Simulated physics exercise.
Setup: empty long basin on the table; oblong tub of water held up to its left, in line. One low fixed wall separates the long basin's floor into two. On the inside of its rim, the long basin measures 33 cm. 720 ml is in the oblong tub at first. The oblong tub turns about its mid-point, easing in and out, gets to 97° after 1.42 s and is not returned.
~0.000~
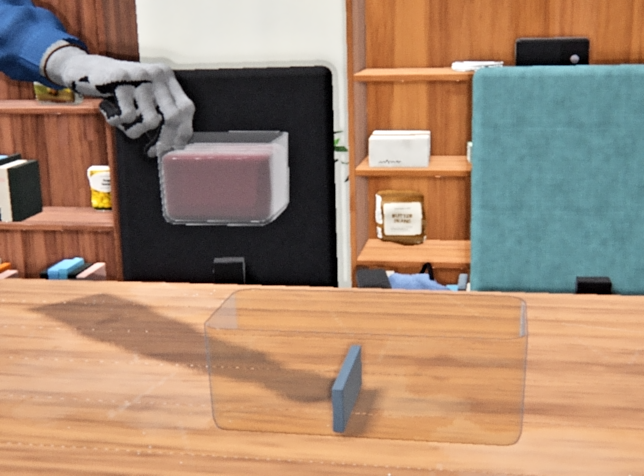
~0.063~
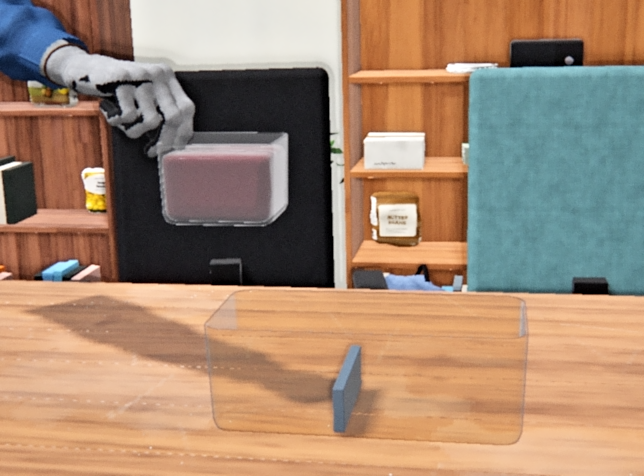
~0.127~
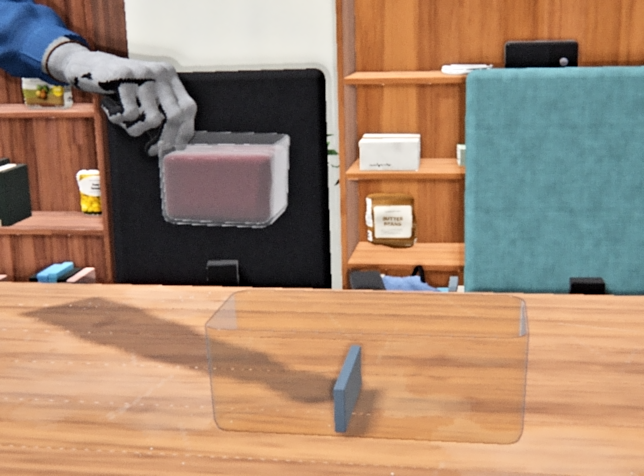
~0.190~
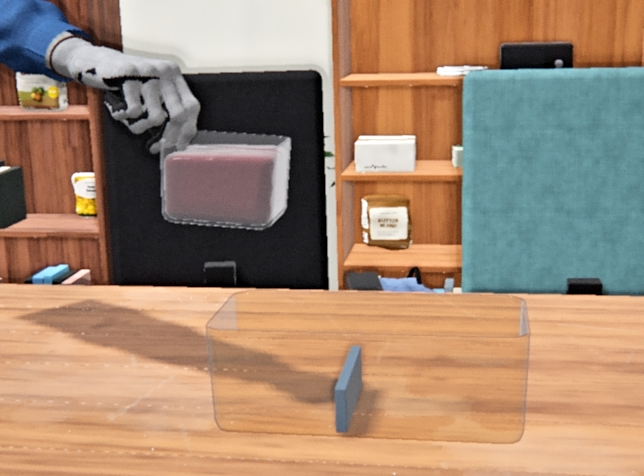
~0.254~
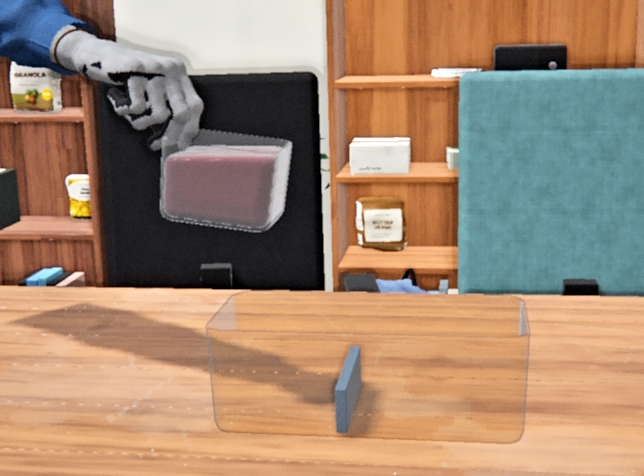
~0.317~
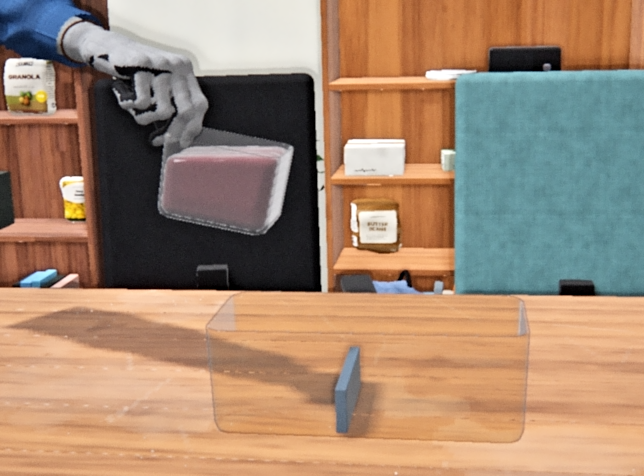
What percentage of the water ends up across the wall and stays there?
About 68 per cent.
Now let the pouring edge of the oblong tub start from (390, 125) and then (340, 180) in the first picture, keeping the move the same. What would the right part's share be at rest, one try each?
Roughly 95 per cent the first time and 95 per cent the second.
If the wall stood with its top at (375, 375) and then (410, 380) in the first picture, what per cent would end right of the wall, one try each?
Around 35 and 10 percent, in that order.
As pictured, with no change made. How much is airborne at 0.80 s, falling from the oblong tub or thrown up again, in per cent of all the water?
At that moment, about 24 percent.
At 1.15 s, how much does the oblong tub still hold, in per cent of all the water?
About 18 per cent.
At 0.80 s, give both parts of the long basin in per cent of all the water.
I'd say some 2 on the left and some 10 on the right.
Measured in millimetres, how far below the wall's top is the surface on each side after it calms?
I'd say some 36 mm on the left and some 28 mm on the right.
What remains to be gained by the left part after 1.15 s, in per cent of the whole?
That is roughly 24 in a hundred of the whole.
By 0.80 s the tilt is 58° and 64 per cent is still to pour, 2 is left of the wall and 9 right of it.
By 1.15 s the tilt is 89° and 18 per cent is still to pour, 7 is left of the wall and 64 right of it.
By 1.52 s the tilt is 97° and 3 per cent is still to pour, 26 is left of the wall and 67 right of it.
By 1.92 s the tilt is 97° and 0 per cent is still to pour, 31 is left of the wall and 68 right of it.
At rest 31 per cent lies left of the wall, 68 right of it and 1 outside.
